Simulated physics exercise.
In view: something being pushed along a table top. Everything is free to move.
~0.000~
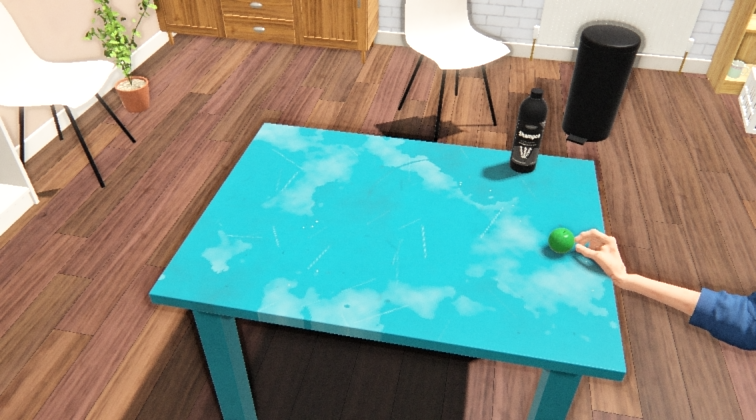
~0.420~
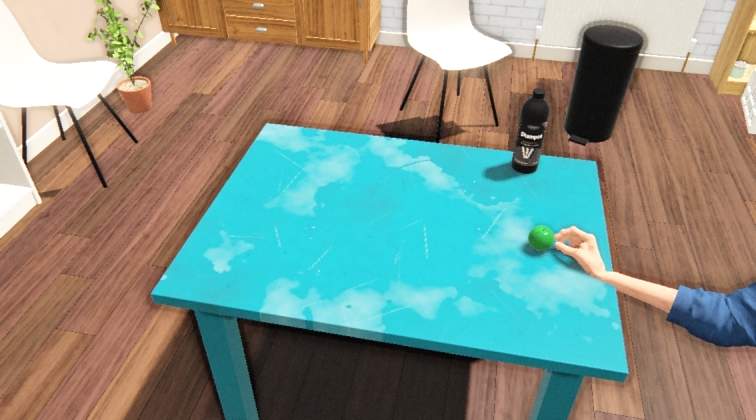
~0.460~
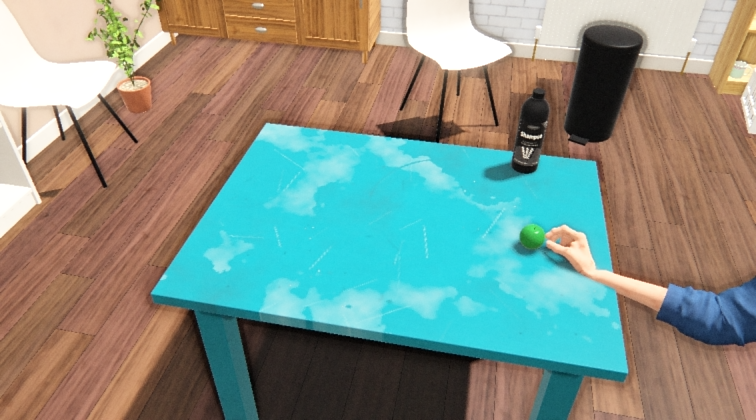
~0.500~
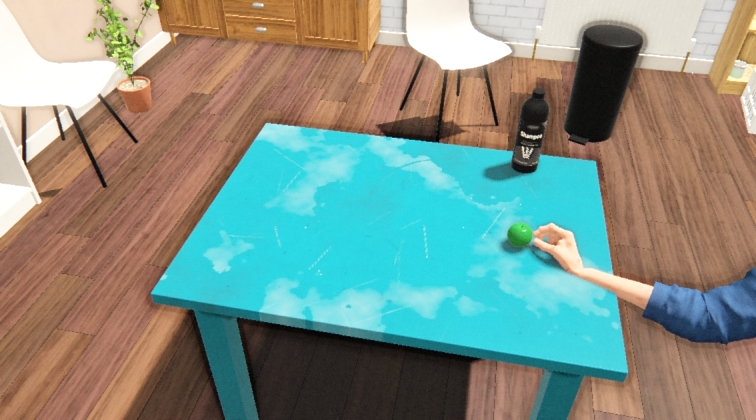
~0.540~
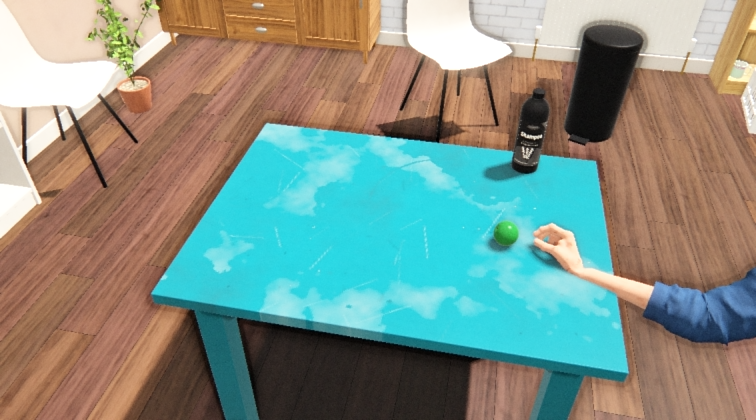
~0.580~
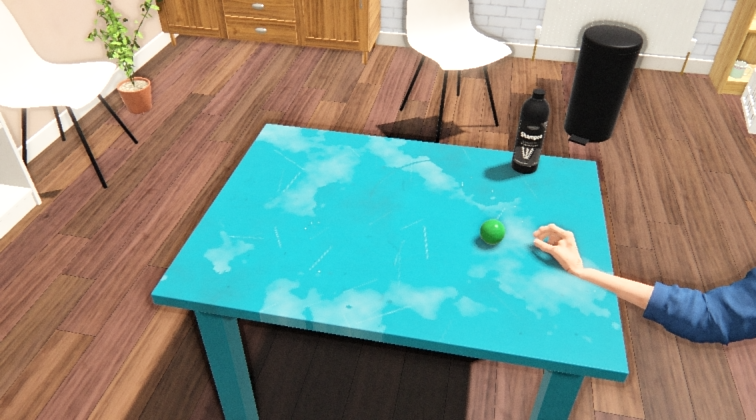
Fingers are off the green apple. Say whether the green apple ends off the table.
The green apple goes over the edge.
By 0.88 s, green apple moved well along near (396, 219).
By 1.28 s, green apple moved well along near (283, 204).
By 1.58 s, green apple now off the table.
By 1.98 s, things are still on the move.
When it is over (2.1 s), off the table, green apple.
